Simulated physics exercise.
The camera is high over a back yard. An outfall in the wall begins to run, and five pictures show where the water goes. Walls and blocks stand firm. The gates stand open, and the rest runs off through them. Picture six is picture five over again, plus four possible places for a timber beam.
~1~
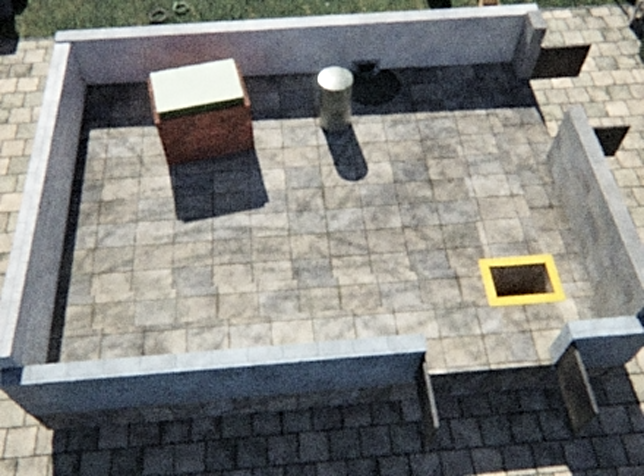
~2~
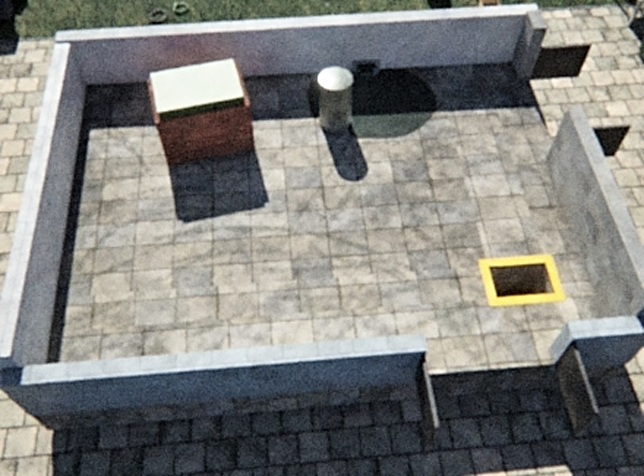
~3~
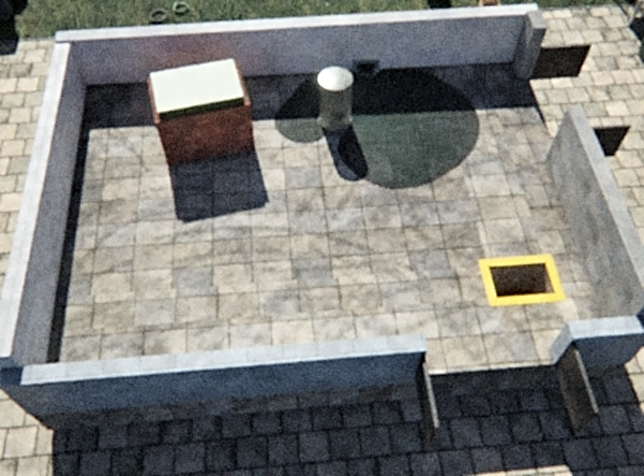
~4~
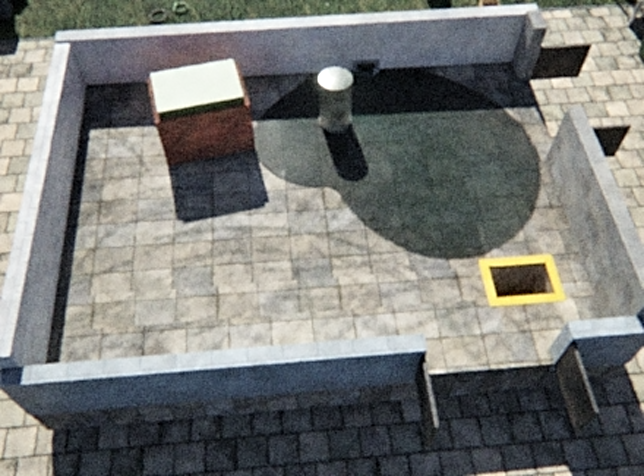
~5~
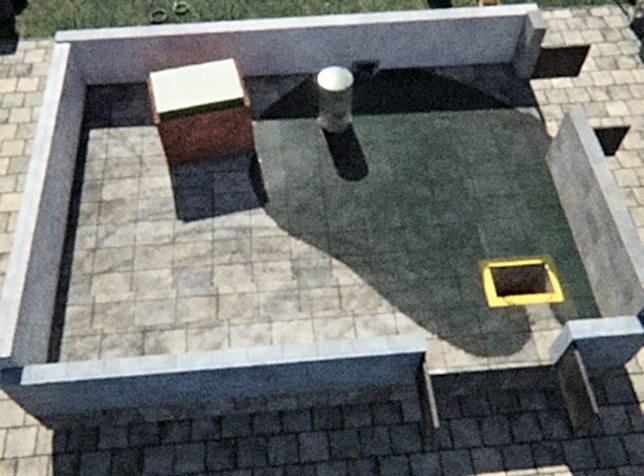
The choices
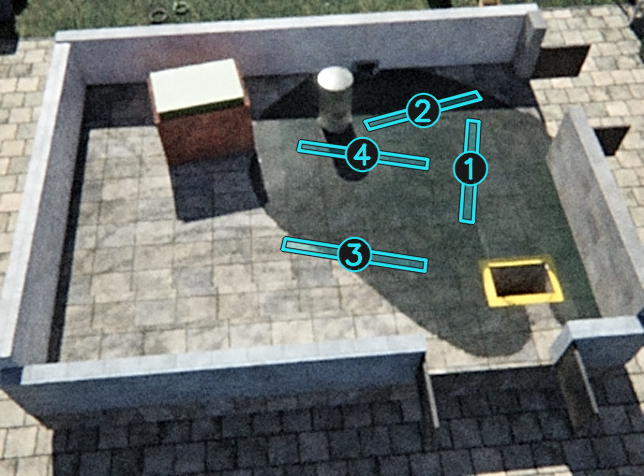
The clip opens high over a walled, paved yard with open gates, a brick block and a metal cylinder, as a small dark wet patch shows by the back wall. The patch widens around the cylinder, spreads towards the right and the near side, then surrounds the yellow-edged gully, which takes water.
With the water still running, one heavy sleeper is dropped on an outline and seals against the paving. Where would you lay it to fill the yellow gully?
3.
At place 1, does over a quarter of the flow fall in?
No.
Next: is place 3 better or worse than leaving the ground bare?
It is better.
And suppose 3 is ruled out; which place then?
That is place 4.
On the marked copy, 1 from (466, 221) to (473, 120); 2 from (367, 125) to (478, 95); 3 from (284, 243) to (425, 265); 4 from (299, 145) to (427, 163).
Choosing 1, about 19 % of the stream goes into the yellow gully, about 81 % out by the gates.
Choosing 2, about 16 % of the stream goes into the yellow gully, about 84 % out by the gates.
Choosing 3, about 59 % of the stream goes into the yellow gully, about 40 % out by the gates.
Choosing 4, about 40 % of the stream goes into the yellow gully, about 59 % out by the gates.
